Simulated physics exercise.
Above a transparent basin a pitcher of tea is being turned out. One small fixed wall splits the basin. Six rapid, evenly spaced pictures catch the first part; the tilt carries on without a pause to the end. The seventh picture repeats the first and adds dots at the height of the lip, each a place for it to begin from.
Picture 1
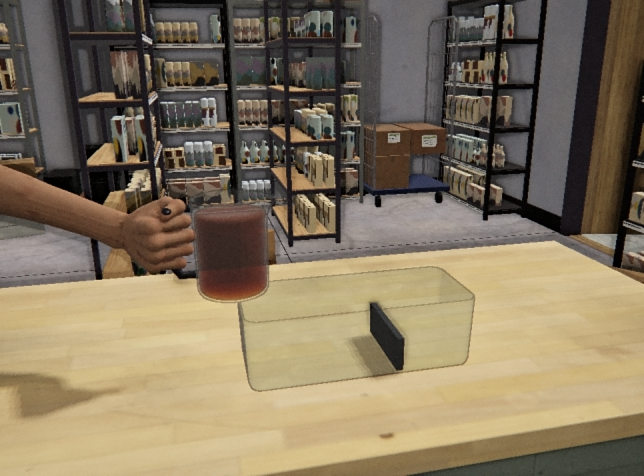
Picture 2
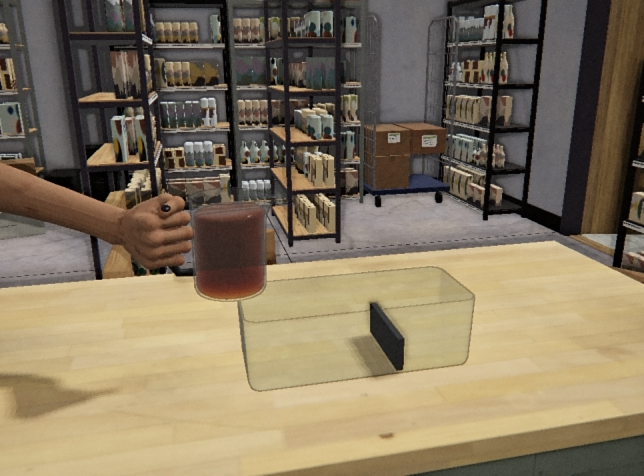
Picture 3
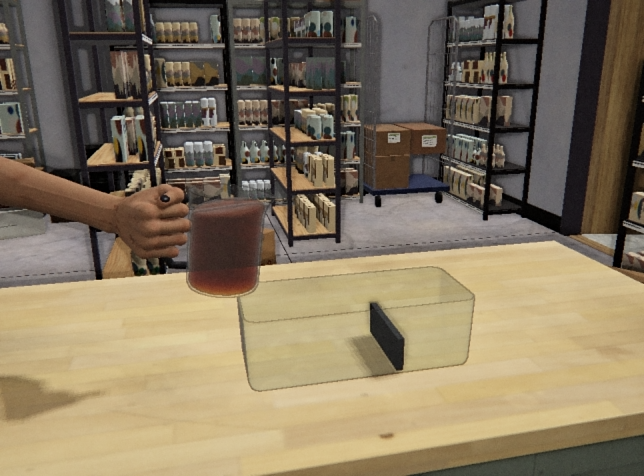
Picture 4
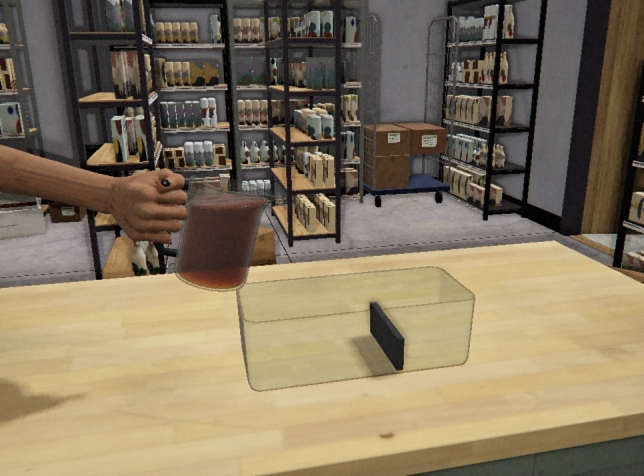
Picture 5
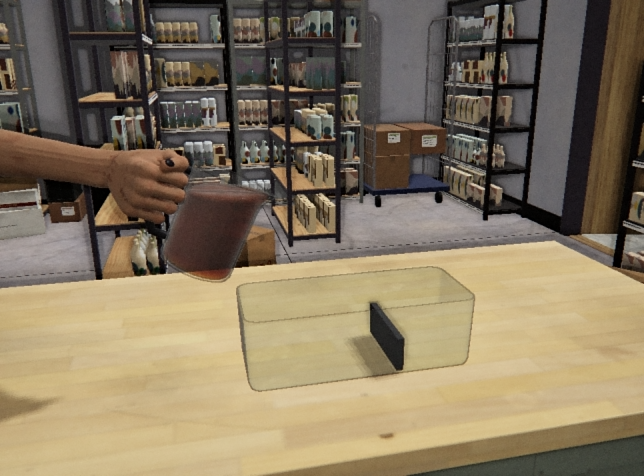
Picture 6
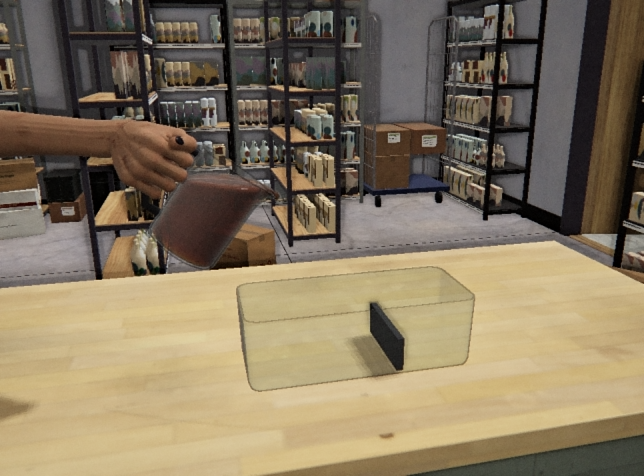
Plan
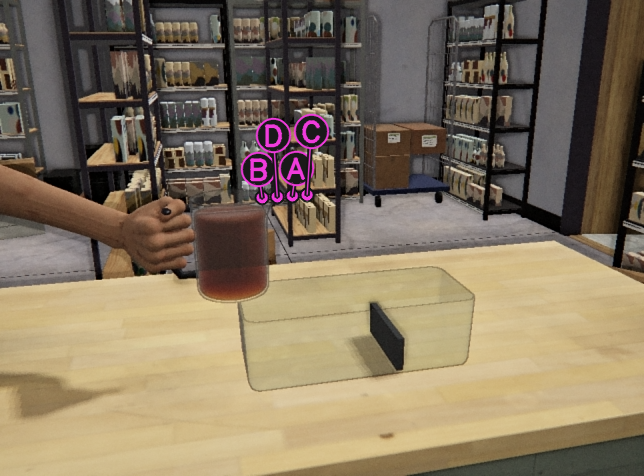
In a storeroom lined with shelves, a hand at the left holds a clear pitcher of reddish-brown tea upright beside a transparent basin with a dark upright divider on a wooden table. The hand then tilts the pitcher steadily to the right, its base swinging left, until the tea reaches the lip.
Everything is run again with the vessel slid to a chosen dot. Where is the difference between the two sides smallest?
C works best here.
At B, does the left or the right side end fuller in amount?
More ends on the left.
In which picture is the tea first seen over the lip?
Picture 6.
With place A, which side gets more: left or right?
The left one.
On the marked copy, A at (292, 195); B at (262, 197); C at (307, 194); D at (277, 196).
For place A, about 79 % ends left of the wall and 17 % right of it; 4 % is lost outside.
For place B, about 89 % ends left of the wall and 4 % right of it; 7 % is lost outside.
For place C, about 50 % ends left of the wall and 46 % right of it; 4 % is lost outside.
For place D, about 85 % ends left of the wall and 4 % right of it; 12 % is lost outside.
